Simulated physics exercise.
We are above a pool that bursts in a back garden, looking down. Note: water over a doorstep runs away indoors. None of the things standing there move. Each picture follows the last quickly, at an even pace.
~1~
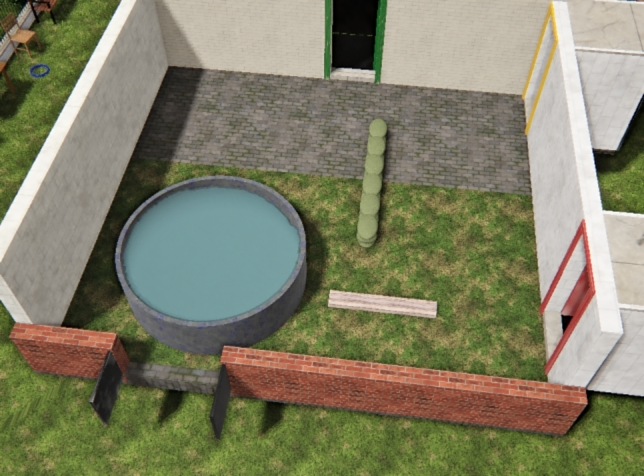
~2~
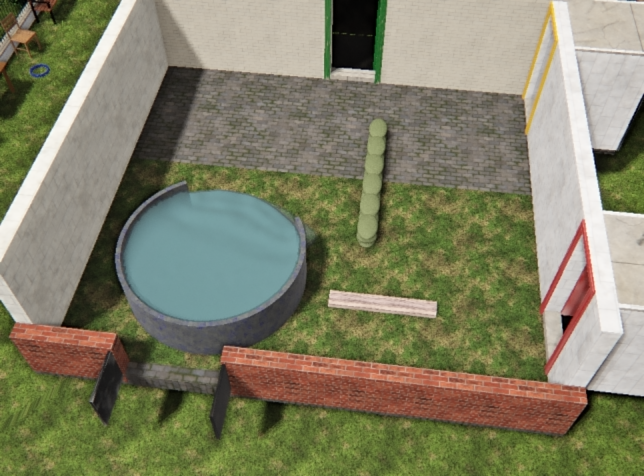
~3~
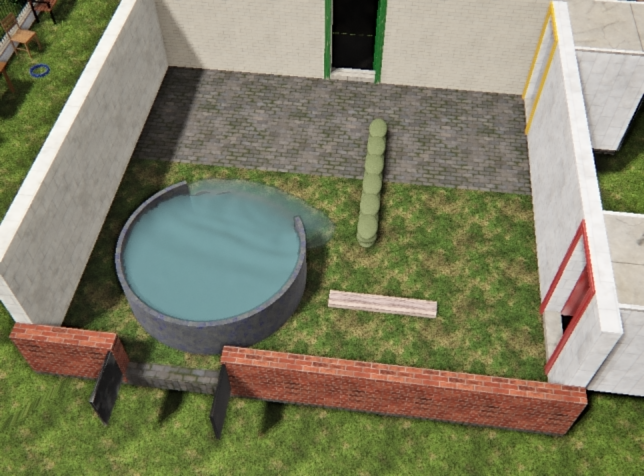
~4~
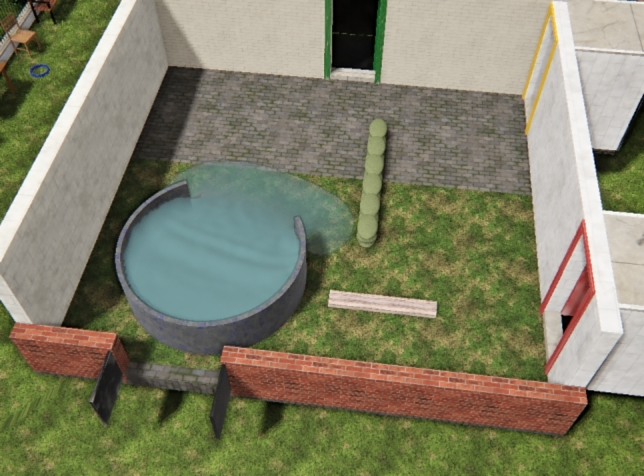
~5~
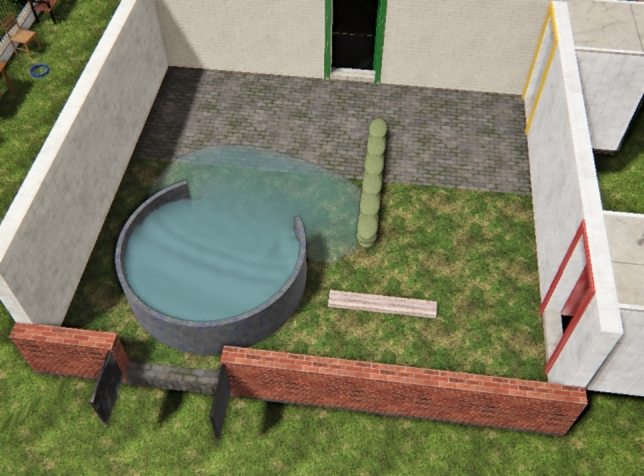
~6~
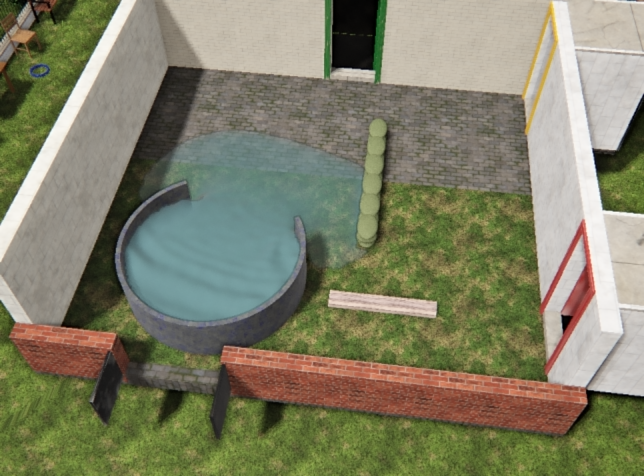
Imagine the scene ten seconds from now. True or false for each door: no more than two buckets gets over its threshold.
The green door - false; the red door - true; the yellow door - false.
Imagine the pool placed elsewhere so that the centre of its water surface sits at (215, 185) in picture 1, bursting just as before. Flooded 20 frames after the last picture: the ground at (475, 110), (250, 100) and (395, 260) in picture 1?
Spot by spot, in the order asked: Swamped, swamped, untouched.
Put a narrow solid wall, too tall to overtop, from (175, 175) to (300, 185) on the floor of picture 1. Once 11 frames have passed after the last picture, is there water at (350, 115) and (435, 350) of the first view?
Result by location - first soaked, second parched.
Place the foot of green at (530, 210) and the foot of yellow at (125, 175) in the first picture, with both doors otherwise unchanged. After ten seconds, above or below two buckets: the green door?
As I see it, the green door stays beneath the mark.
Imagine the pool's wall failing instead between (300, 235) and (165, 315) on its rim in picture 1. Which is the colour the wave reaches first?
The one in red, I'd guess.
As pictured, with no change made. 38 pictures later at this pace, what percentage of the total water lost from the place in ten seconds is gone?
75 per cent.
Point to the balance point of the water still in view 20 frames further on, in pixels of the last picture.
Close to pixel (264, 174).
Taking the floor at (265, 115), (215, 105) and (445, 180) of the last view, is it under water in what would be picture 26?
Point by point: Inundated, inundated, not yet wet.
A moment on, water covers 35 % of the floor; the green door not reached, the red door not reached, the yellow door not reached.
Next, water covers 45 % of the floor; the green door over two buckets in, the red door not reached, the yellow door not reached.
Then, water covers 55 % of the floor; the green door far over two buckets in, the red door not reached, the yellow door under two buckets in.
Later, water covers 75 % of the floor; the green door far over two buckets in, the red door not reached, the yellow door far over two buckets in.
In the end, water covers 95 % of the floor; the green door far over two buckets in, the red door wet at the sill, nothing in, the yellow door far over two buckets in.
